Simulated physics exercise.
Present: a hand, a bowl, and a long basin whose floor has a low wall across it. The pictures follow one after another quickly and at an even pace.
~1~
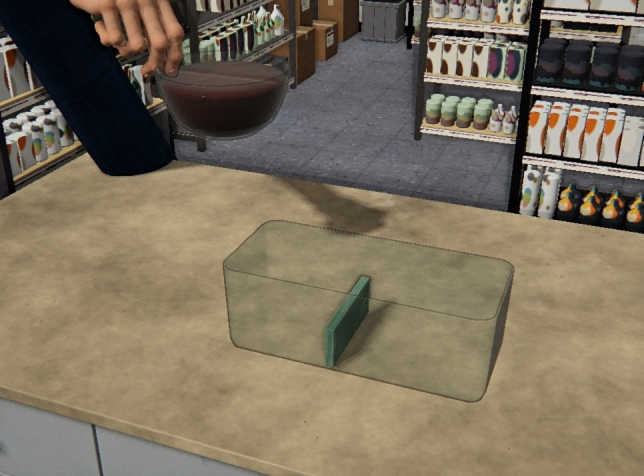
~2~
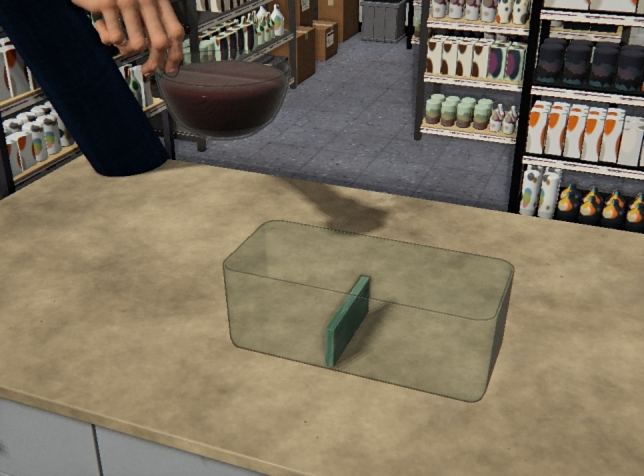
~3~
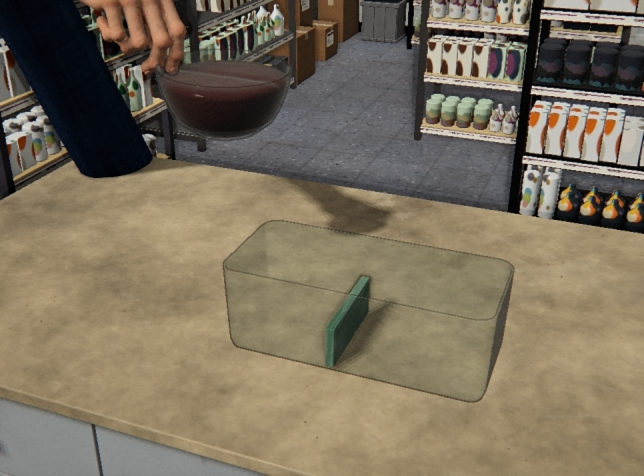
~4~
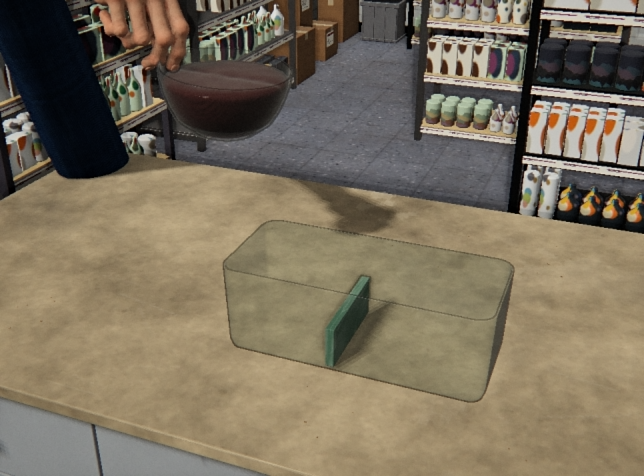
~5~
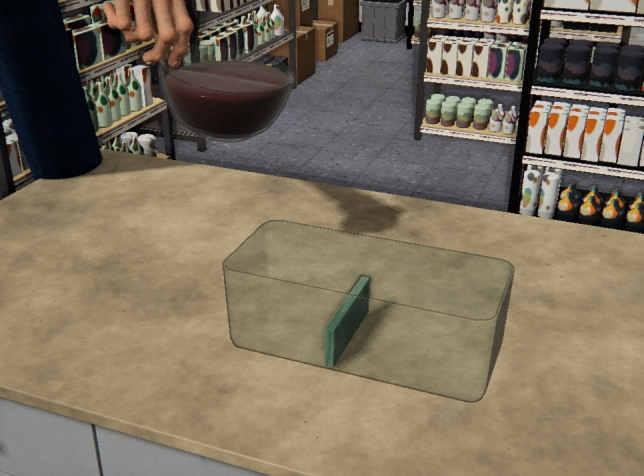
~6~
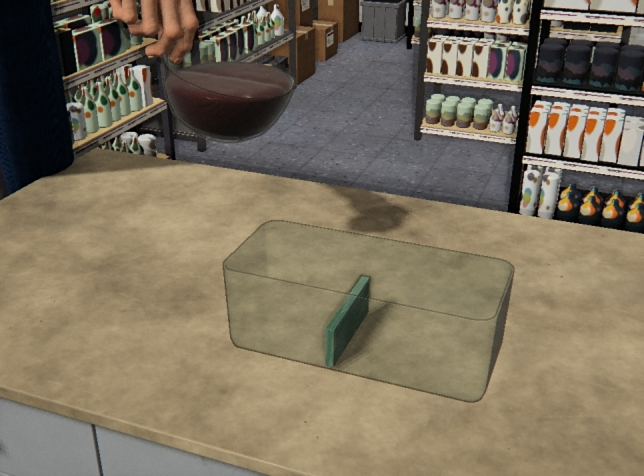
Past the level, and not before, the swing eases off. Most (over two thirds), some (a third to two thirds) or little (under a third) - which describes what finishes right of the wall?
Some.
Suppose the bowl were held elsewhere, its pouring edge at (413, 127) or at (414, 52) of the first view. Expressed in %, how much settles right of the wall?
First try 95 %, second try 80 %.
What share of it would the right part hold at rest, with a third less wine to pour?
20 per cent.
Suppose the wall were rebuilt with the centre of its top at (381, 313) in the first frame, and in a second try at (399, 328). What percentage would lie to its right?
First try 5 per cent, second try 20 per cent.
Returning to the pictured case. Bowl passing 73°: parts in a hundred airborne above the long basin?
Roughly 45 percent.
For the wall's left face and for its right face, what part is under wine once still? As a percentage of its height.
40 per cent left, 30 per cent right.
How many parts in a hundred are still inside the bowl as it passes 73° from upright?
Roughly 35 percent remains at that point.
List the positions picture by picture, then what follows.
The first picture shows tilt 0°; pouring edge (284, 76); surface from (171, 69) to (284, 83); the long basin's rim runs from (245, 243) to (505, 292); the wall's top is at (349, 303).
The second picture shows tilt 1°; pouring edge (284, 76); surface from (171, 69) to (284, 83).
The third picture shows tilt 2°; pouring edge (285, 79); surface from (172, 69) to (284, 84).
The fourth picture shows tilt 6°; pouring edge (286, 82); surface from (174, 68) to (286, 85).
The fifth picture shows tilt 10°; pouring edge (288, 88); surface from (175, 69) to (287, 86).
The sixth picture shows tilt 15°; pouring edge (289, 94); surface from (177, 70) to (290, 87).
A moment on, the tilt is 73° and 34 per cent is still to pour, 8 is left of the wall and 16 right of it.
Next, the tilt is 109° and 0 per cent is still to pour, 47 is left of the wall and 47 right of it.
Then the tilt is 115° and 0 per cent is still to pour, 51 is left of the wall and 47 right of it.
Later the tilt is 115° and 0 per cent is still to pour, 51 is left of the wall and 47 right of it.
Finally, 51 per cent lies left of the wall, 47 right of it and 2 outside.
